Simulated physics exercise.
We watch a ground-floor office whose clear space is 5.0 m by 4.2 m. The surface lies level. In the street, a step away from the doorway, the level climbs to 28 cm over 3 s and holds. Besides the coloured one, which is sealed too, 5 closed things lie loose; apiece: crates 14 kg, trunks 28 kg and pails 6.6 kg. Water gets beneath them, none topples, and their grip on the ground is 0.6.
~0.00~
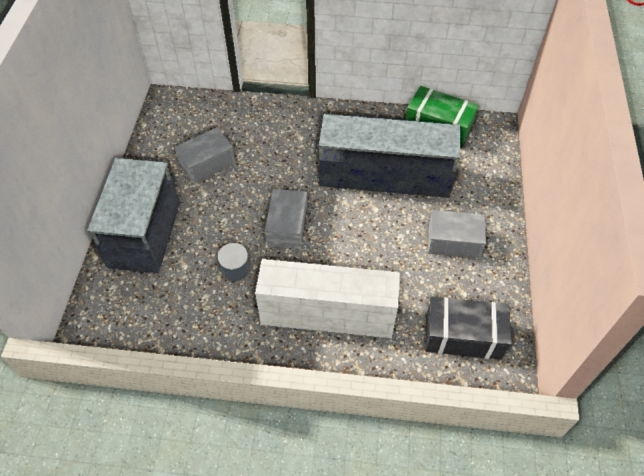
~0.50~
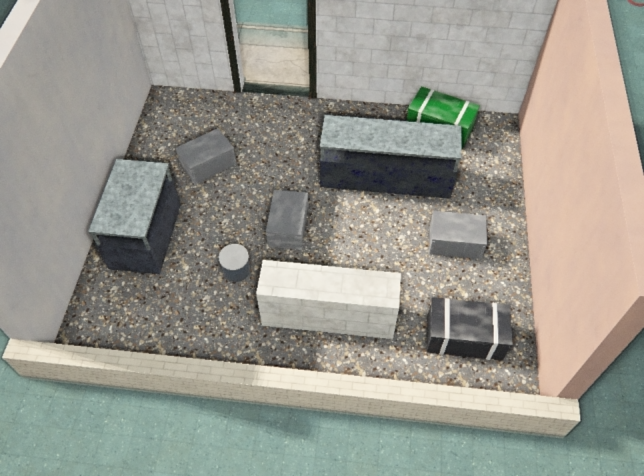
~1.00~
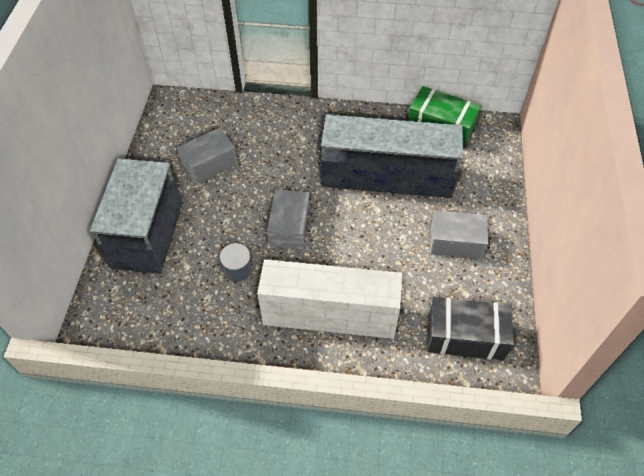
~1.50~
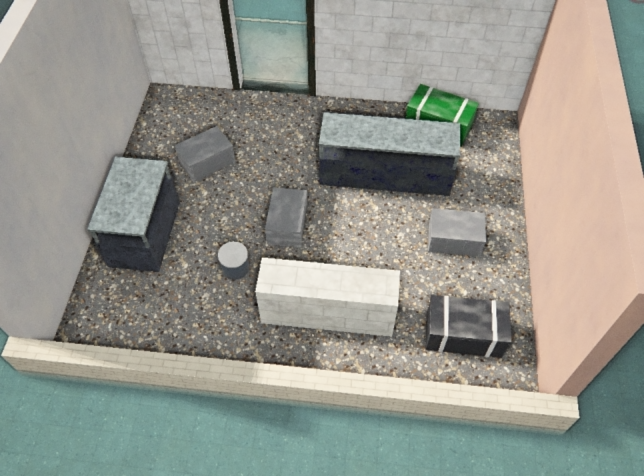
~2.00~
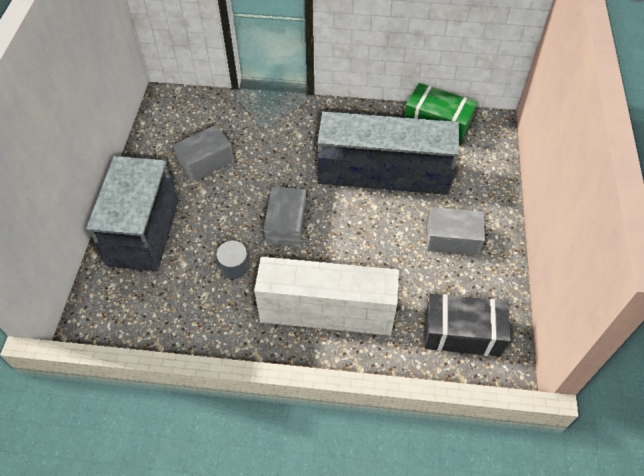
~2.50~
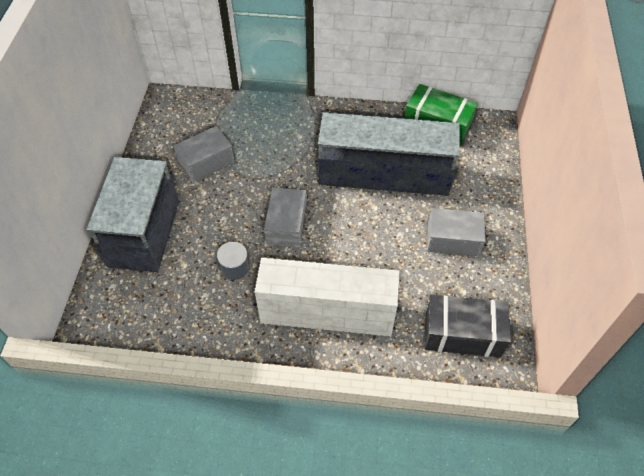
The clip shows a roofless room holding a green trunk, a dark trunk, grey blocks and counters, all staying still, while water deepens in colour outside, then enters through the rear doorway and spreads across the speckled floor.
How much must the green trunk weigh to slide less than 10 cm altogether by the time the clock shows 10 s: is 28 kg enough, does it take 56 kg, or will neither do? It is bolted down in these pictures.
I expect that the smaller load will do.
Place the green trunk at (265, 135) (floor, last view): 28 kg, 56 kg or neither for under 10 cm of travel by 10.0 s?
Neither holds.
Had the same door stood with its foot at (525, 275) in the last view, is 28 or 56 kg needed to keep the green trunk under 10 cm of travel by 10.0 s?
In that case the smaller load will do.
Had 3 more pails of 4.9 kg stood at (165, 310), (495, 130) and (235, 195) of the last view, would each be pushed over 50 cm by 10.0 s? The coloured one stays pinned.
In that order: Over, short of it, past it.
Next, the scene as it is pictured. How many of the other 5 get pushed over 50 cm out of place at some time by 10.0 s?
That makes 3.
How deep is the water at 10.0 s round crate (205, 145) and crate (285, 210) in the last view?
About 12 and 8 cm.
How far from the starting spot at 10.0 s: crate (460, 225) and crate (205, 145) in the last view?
In that order: 10 cm, 50 cm.
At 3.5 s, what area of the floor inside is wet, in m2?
About 5.5 m2.
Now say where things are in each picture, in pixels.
In the first picture, the green trunk at (443, 106), on the bottom; 0.0 m2 under water; 0 of 6 have shifted.
In the second picture, the green trunk at (444, 107), on the bottom; 0.0 m2 under water; 0 of 6 have shifted.
In the third picture, the green trunk at (445, 106), on the bottom; 0.0 m2 under water; 0 of 6 have shifted.
In the fourth picture, the green trunk at (443, 104), on the bottom; water covers 0.0 m2; 0 of 6 have shifted.
In the fifth picture, the green trunk at (442, 103), on the bottom; 0.4 m2 under water; 0 of 6 have shifted.
In the sixth picture, the green trunk at (442, 104) rests on the ground; 1.5 m2 under water; 0 of 6 have shifted.
After 3.5 s the green trunk would be 0 cm from its start with 28 kg and 0 cm from its start with 56 kg; 0 cm of water round it then.
After 4.5 s the green trunk would be 0 cm from its start with 28 kg and 0 cm from its start with 56 kg; 1 cm of water round it then.
After 7.0 s the green trunk would be 0 cm from its start with 28 kg and 0 cm from its start with 56 kg; 3 cm of water round it then.
After 10.0 s the green trunk would be 0 cm from its start with 28 kg and 0 cm from its start with 56 kg; 6 cm of water round it then.
